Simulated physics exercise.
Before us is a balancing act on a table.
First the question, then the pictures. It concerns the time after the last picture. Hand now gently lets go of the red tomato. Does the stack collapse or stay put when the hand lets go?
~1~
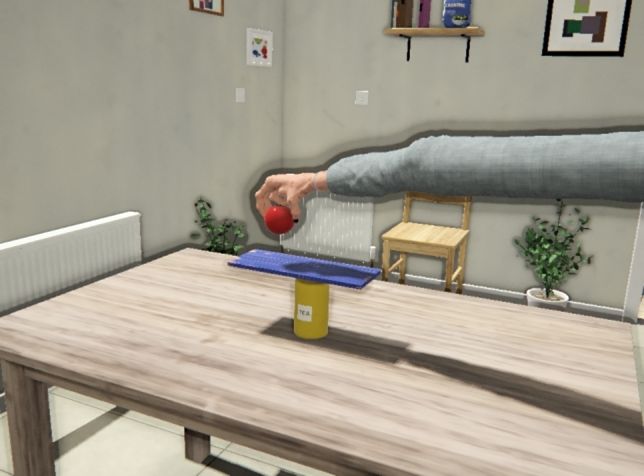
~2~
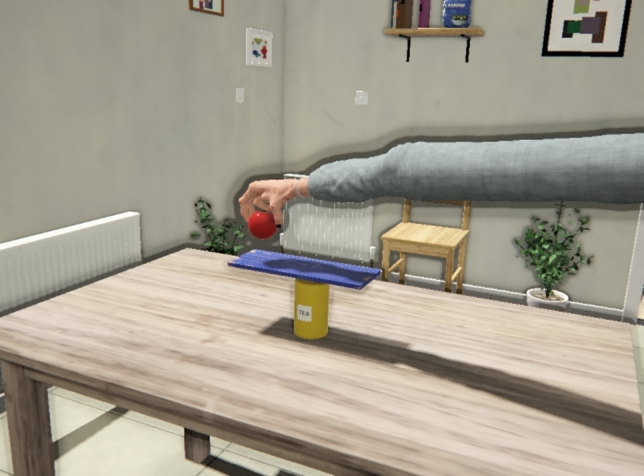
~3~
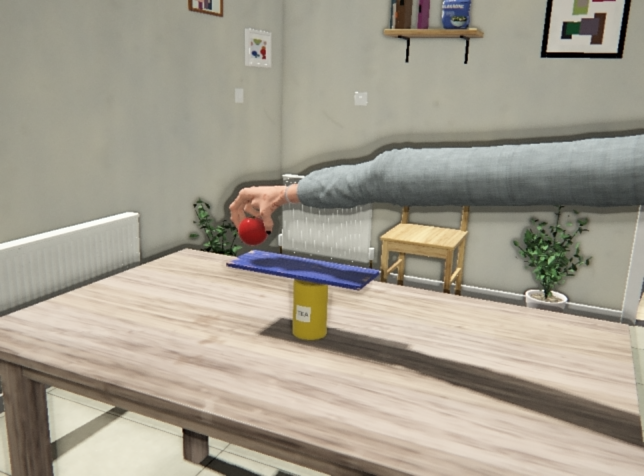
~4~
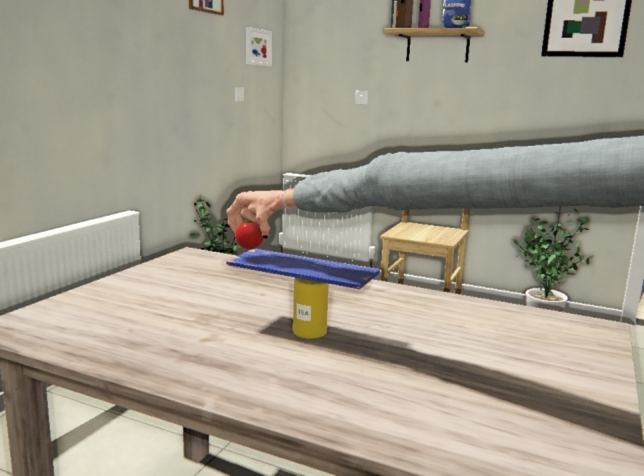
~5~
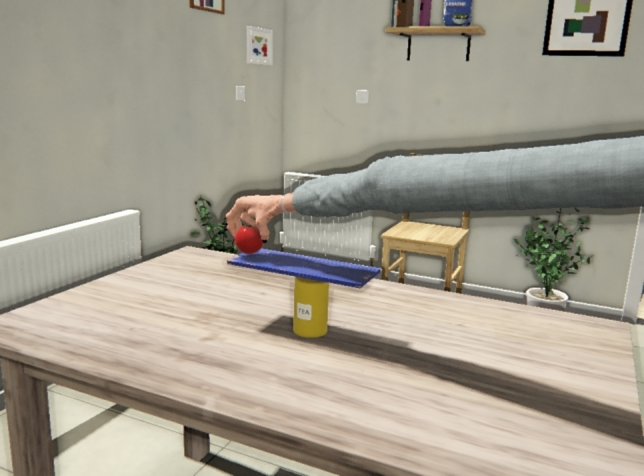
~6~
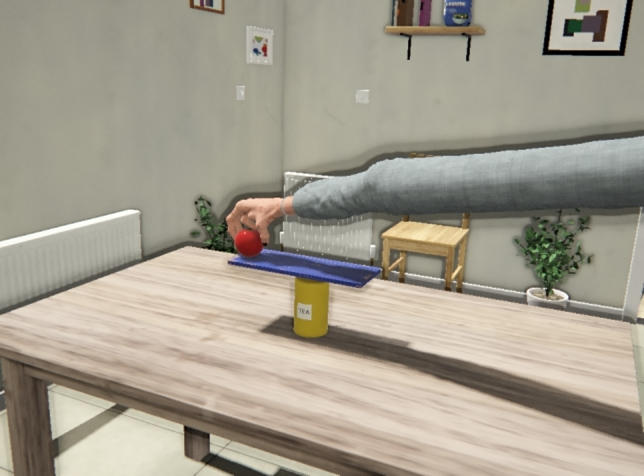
I expect failure here.
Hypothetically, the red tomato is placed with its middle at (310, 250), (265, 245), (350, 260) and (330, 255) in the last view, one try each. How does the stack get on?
The first time it stays standing, the second time it collapses, the third time it stays standing, and the fourth time it stays standing.
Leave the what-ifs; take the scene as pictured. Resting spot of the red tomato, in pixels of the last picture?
Around (227, 302).
Then, 0.30 s past the last view, red tomato now fallen; blue board rocked 27° from its first pose.
Then, 0.40 s past the last view, blue board rocked 55° from its first pose.
Then, 1.40 s past the last view, blue board rocked 50° from its first pose.
Finally, fallen, blue board and red tomato; yellow jar still in place. Final places as the last picture's camera would see them, red tomato near (227, 303). The stack gives way.
